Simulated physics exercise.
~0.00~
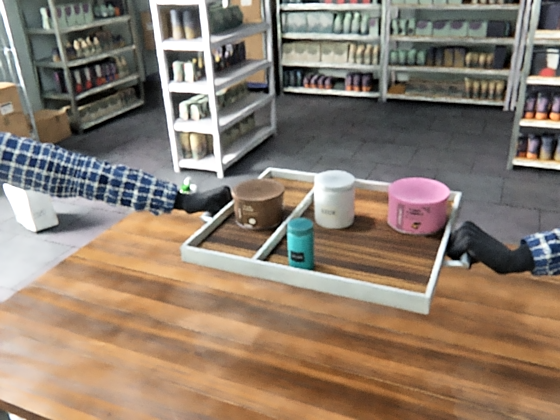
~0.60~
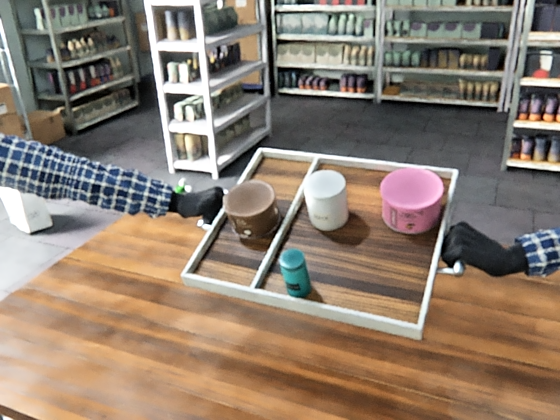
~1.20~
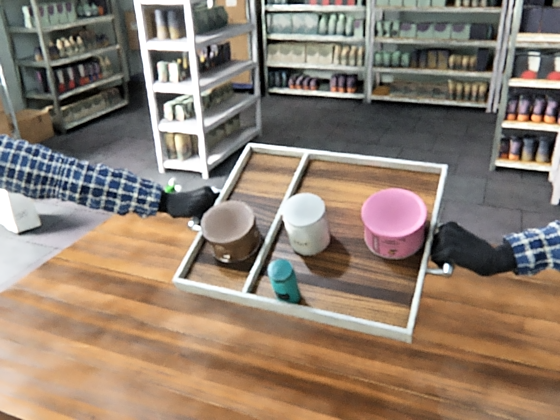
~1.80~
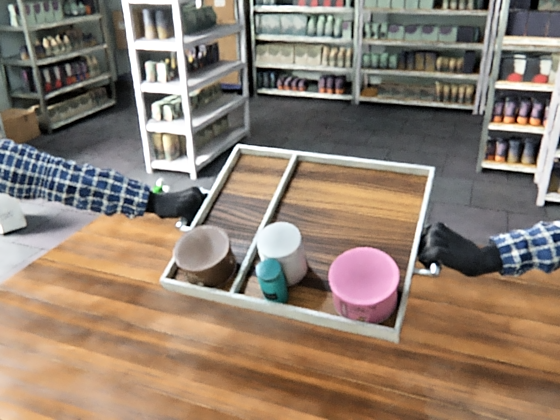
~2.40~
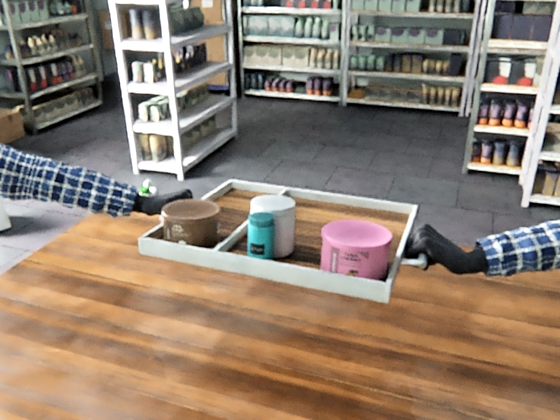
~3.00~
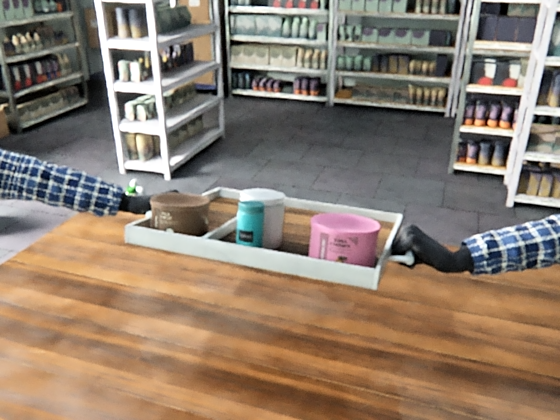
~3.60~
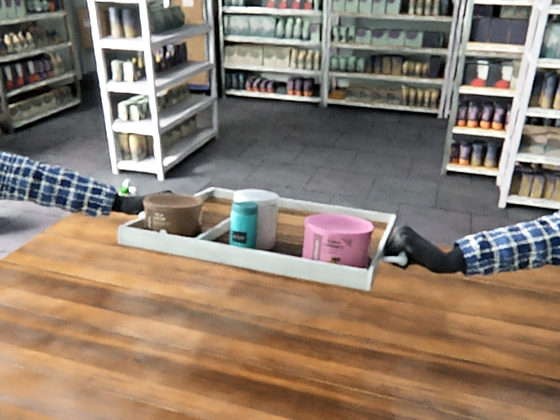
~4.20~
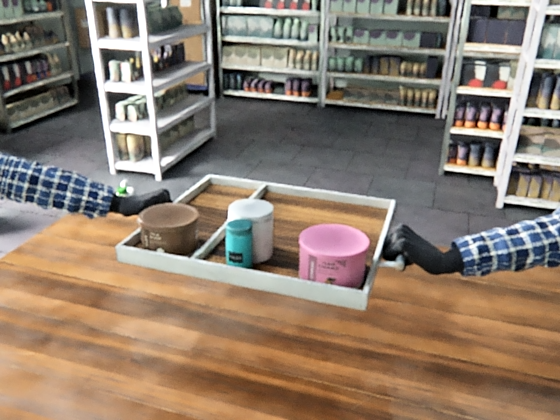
In a room lined with shelves, two gloved hands hold a divided tray above a wooden table and tip its near edge down, and the brown, white and pink containers slide nearer. The hands tilt it back the other way, then level it, with the turquoise container still upright near the front.
